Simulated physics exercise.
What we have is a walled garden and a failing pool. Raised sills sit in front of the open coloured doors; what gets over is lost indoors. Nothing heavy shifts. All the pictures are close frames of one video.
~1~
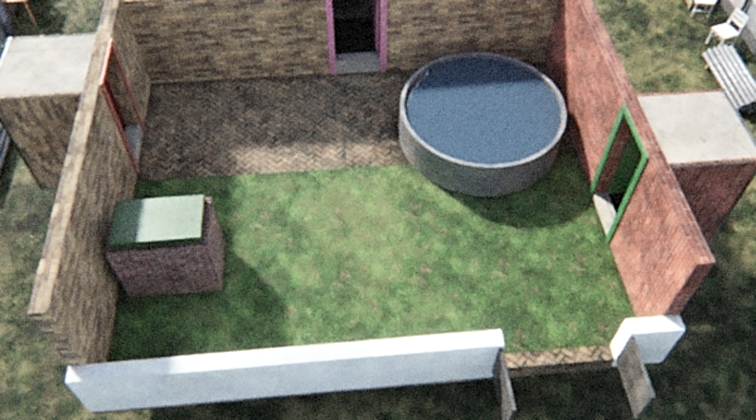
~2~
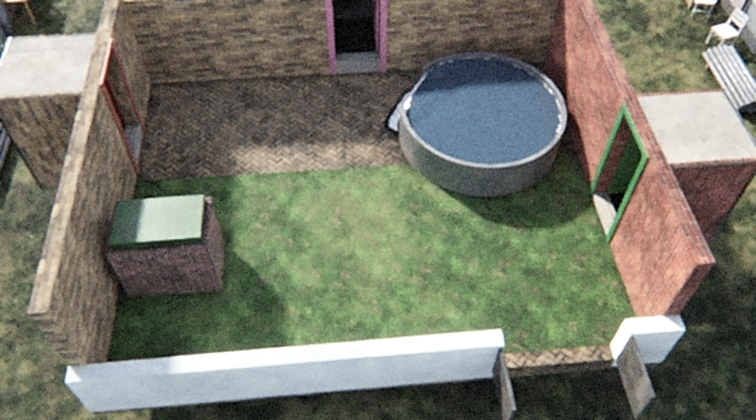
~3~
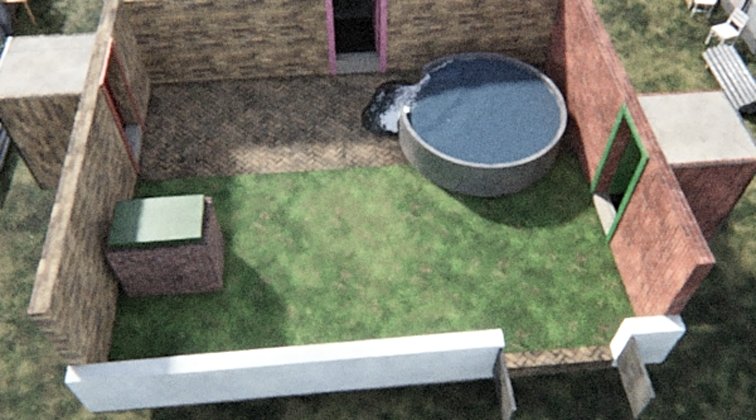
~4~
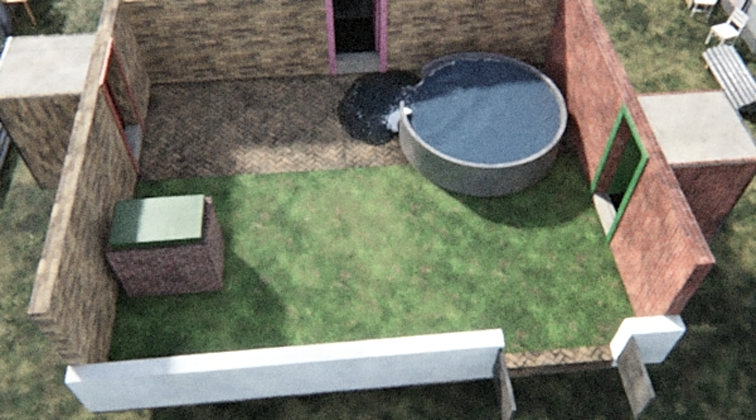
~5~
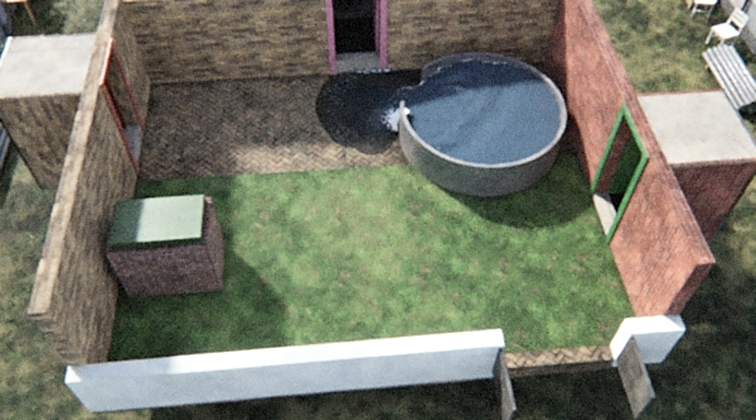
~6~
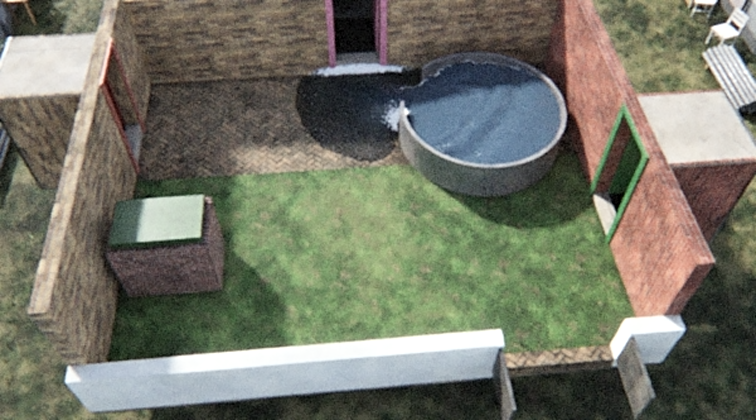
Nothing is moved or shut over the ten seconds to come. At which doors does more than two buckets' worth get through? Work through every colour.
In the end the pink door gets two buckets or fewer, the green door gets two buckets or fewer, the red door gets two buckets or fewer.
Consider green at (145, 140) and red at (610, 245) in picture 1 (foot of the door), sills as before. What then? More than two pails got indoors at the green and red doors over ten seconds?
Then green door overshoots and red door comes up short.
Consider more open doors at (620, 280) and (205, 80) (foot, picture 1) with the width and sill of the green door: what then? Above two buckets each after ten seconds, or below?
First falls short, then tops the limit.
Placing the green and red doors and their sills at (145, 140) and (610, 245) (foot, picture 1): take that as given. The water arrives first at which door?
First: The pink-painted one.
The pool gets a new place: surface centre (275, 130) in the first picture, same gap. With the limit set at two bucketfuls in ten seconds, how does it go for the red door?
The red door exceeds the limit.
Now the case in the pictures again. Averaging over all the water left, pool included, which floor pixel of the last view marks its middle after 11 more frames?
I'd put my finger on (421, 126).
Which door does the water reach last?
Observed: The green one.
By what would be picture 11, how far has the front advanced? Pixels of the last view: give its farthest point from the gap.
Somewhere close to (179, 86).
A moment on, water covers 20 % of the floor; the pink door wet at the sill, nothing in, the green door not reached, the red door not reached.
Next, water covers 30 % of the floor; the pink door under two buckets in, the green door not reached, the red door not reached.
Then, water covers 40 % of the floor; the pink door under two buckets in, the green door not reached, the red door under two buckets in.
Later, water covers 55 % of the floor; the pink door under two buckets in, the green door not reached, the red door under two buckets in.
In the end, water covers 95 % of the floor; the pink door under two buckets in, the green door wet at the sill, nothing in, the red door under two buckets in.
